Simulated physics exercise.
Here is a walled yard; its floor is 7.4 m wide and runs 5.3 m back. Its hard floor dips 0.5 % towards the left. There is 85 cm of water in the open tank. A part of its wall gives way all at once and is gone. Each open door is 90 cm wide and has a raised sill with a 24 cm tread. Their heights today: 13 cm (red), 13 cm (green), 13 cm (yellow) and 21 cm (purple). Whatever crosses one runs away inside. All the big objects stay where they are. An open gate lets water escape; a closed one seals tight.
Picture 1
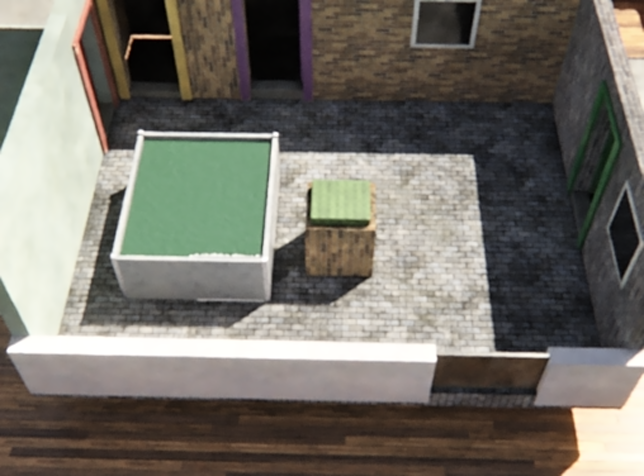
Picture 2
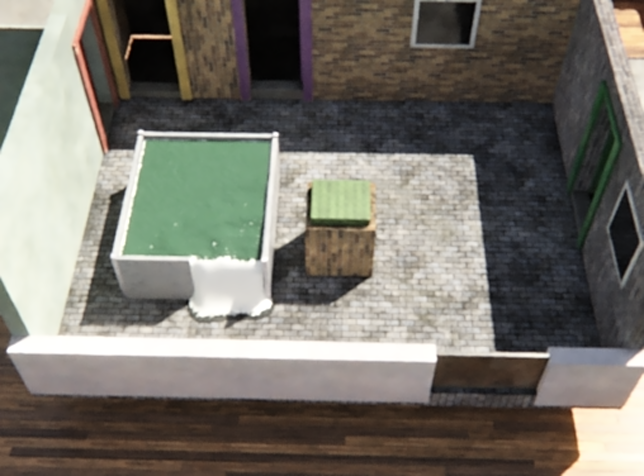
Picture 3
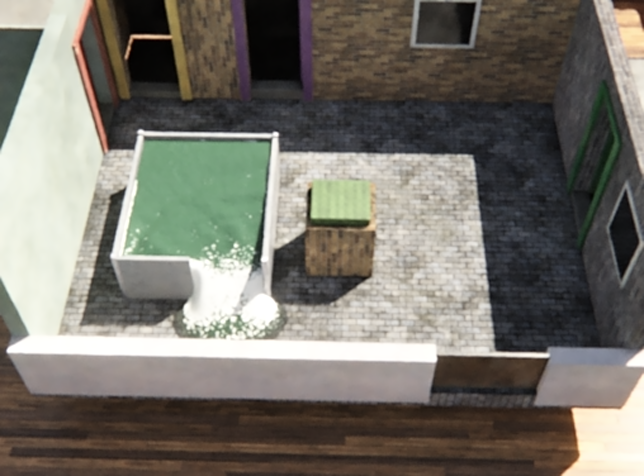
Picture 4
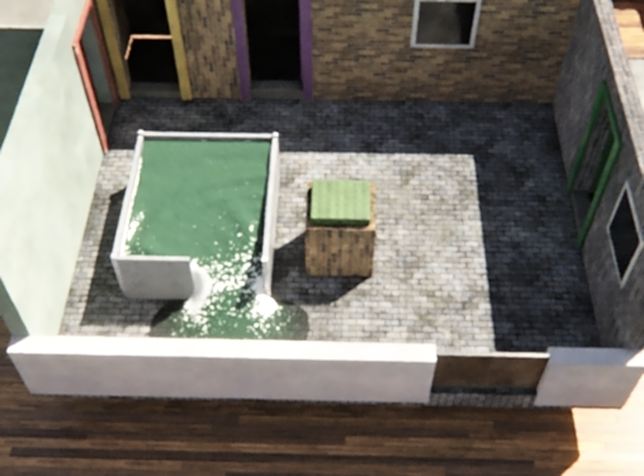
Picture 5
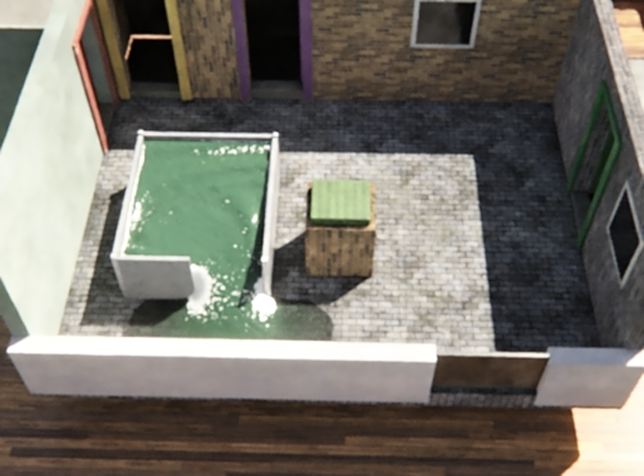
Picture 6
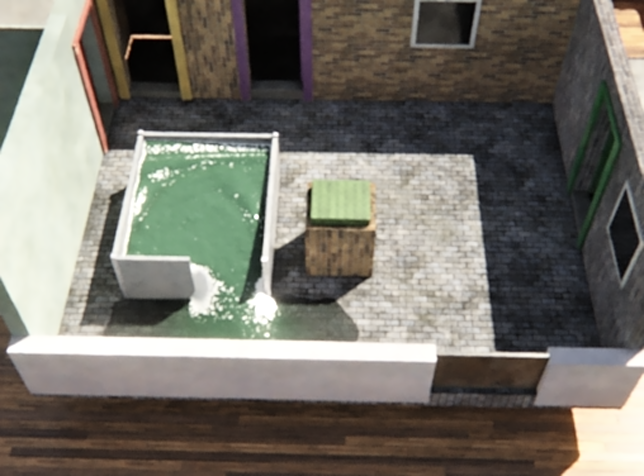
A walled yard with a pale paved floor is seen from above, looking down toward a brick back wall. A white-sided open tank of green water sits at the left beside a small wooden block with a green top, with yellow and purple doorways behind and a green one at right. Part of the tank's near wall vanishes, and water pours out in white froth, then spreads rightward across the paving.
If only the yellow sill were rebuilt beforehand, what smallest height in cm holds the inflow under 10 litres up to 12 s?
Close to 23 cm is just enough.
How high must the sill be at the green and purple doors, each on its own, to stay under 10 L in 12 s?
Roughly 11.0 cm at green and 13.5 cm at purple.
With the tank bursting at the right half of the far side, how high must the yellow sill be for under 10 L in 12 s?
Then roughly 19 cm.
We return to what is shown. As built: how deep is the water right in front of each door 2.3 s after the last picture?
In cm: Red 4, green 15, yellow 0, purple 0.
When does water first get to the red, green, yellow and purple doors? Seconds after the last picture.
Red 2.0 s, green 1.8 s, yellow 2.4 s, purple 3.4 s.
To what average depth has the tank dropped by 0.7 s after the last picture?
Some 59 cm.
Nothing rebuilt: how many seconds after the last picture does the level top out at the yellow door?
Around 3.5 s.
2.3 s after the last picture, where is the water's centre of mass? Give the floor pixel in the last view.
At about (255, 270).
Then, 0.7 s after the last picture water covers 20 % of the floor, deepest (60 cm) near (225, 372); it has not reached the yellow door.
Then, 2.3 s after the last picture water covers 55 % of the floor, deepest (36 cm) near (50, 369); it has not reached the yellow door.
Then, 11.3 s after the last picture water covers 100 % of the floor, deepest (17 cm) near (144, 179); 13 cm at the yellow door, 141 litres in over its 13 cm sill.
At the yellow door as built, the water peaked near 23 cm, 3.3 s after the last picture.
Run again over the same 12 s with other heights there, 40 litres in over 18.5 cm, 5 litres over 25 cm. The limit of 10 litres is kept from about 23 cm up.
